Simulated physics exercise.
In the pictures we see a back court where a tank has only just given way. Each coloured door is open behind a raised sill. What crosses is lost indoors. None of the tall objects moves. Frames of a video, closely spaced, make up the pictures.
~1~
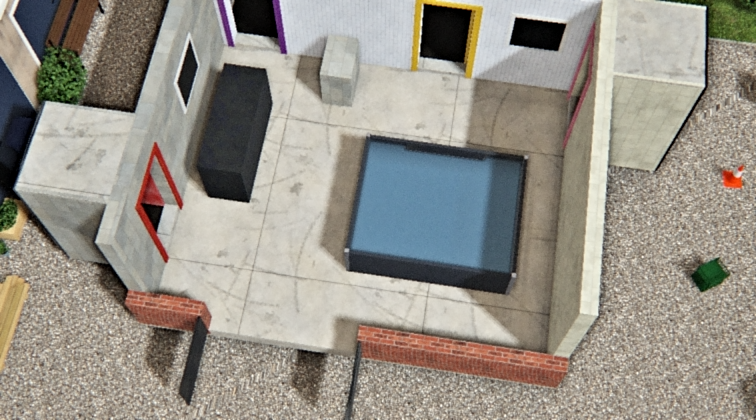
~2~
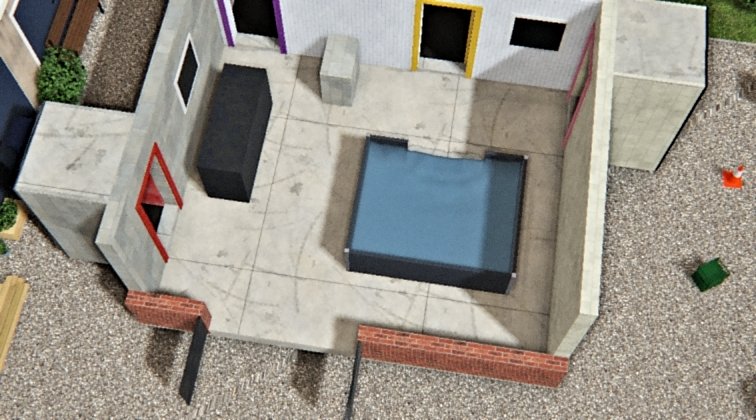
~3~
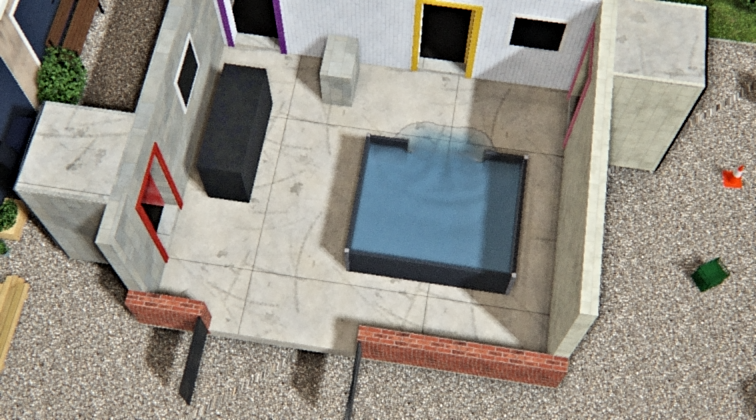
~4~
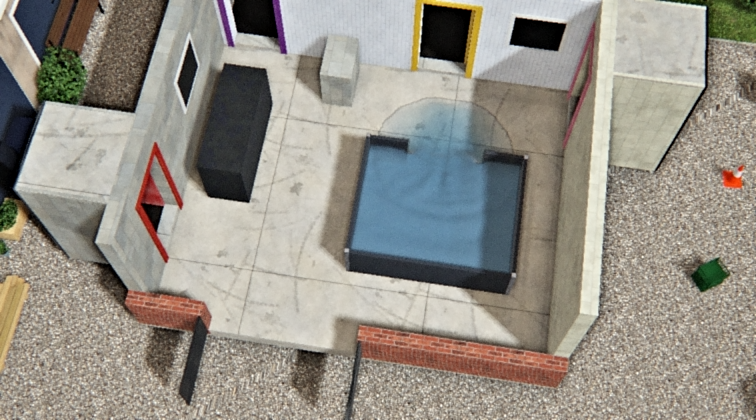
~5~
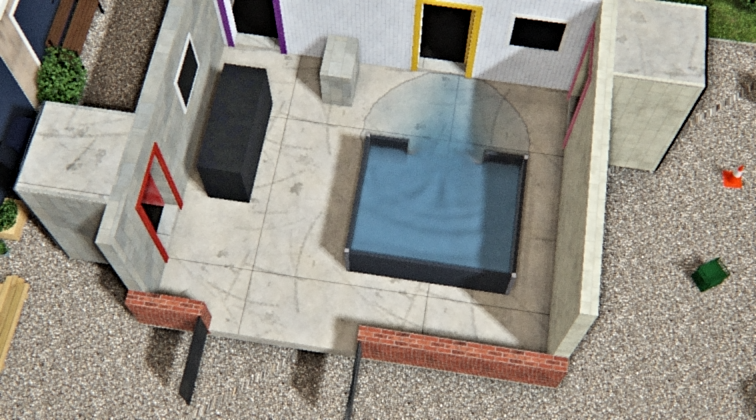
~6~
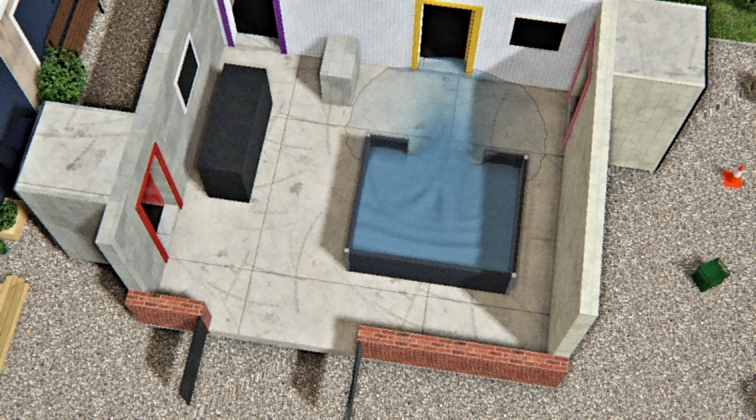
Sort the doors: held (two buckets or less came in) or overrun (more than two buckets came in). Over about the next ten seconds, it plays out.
Sorted: Pink door overrun, purple door held, red door held, yellow door overrun.
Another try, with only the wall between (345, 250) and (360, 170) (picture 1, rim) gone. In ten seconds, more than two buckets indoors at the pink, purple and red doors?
So, taking them in turn: Pink door doesn't reach it, purple door tops the limit, red door tops the limit.
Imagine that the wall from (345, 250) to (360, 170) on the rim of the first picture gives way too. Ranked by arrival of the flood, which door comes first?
You want the door marked red.
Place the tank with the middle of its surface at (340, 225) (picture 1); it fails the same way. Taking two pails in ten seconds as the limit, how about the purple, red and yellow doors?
Note: Purple ends up above; red ends up beneath; yellow ends up above.
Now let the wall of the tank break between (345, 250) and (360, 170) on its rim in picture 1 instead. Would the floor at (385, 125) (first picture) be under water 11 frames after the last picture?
Answer: Dry.
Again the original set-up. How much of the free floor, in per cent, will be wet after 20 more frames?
About 60 per cent.
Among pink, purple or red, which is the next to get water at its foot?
I'd go with the door marked pink.
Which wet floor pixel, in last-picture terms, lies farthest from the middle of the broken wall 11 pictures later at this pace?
I'd go with roughly (225, 48).
A moment on, water covers 25 % of the floor; the pink door wet at the sill, nothing in, the purple door not reached, the red door not reached, the yellow door far over two buckets in.
Next, water covers 35 % of the floor; the pink door over two buckets in, the purple door wet at the sill, nothing in, the red door not reached, the yellow door far over two buckets in.
Then, water covers 60 % of the floor; the pink door over two buckets in, the purple door wet at the sill, nothing in, the red door not reached, the yellow door far over two buckets in.
Later, water covers 95 % of the floor; the pink door far over two buckets in, the purple door wet at the sill, nothing in, the red door wet at the sill, nothing in, the yellow door far over two buckets in.
In the end, water covers 100 % of the floor; the pink door far over two buckets in, the purple door under two buckets in, the red door wet at the sill, nothing in, the yellow door far over two buckets in.
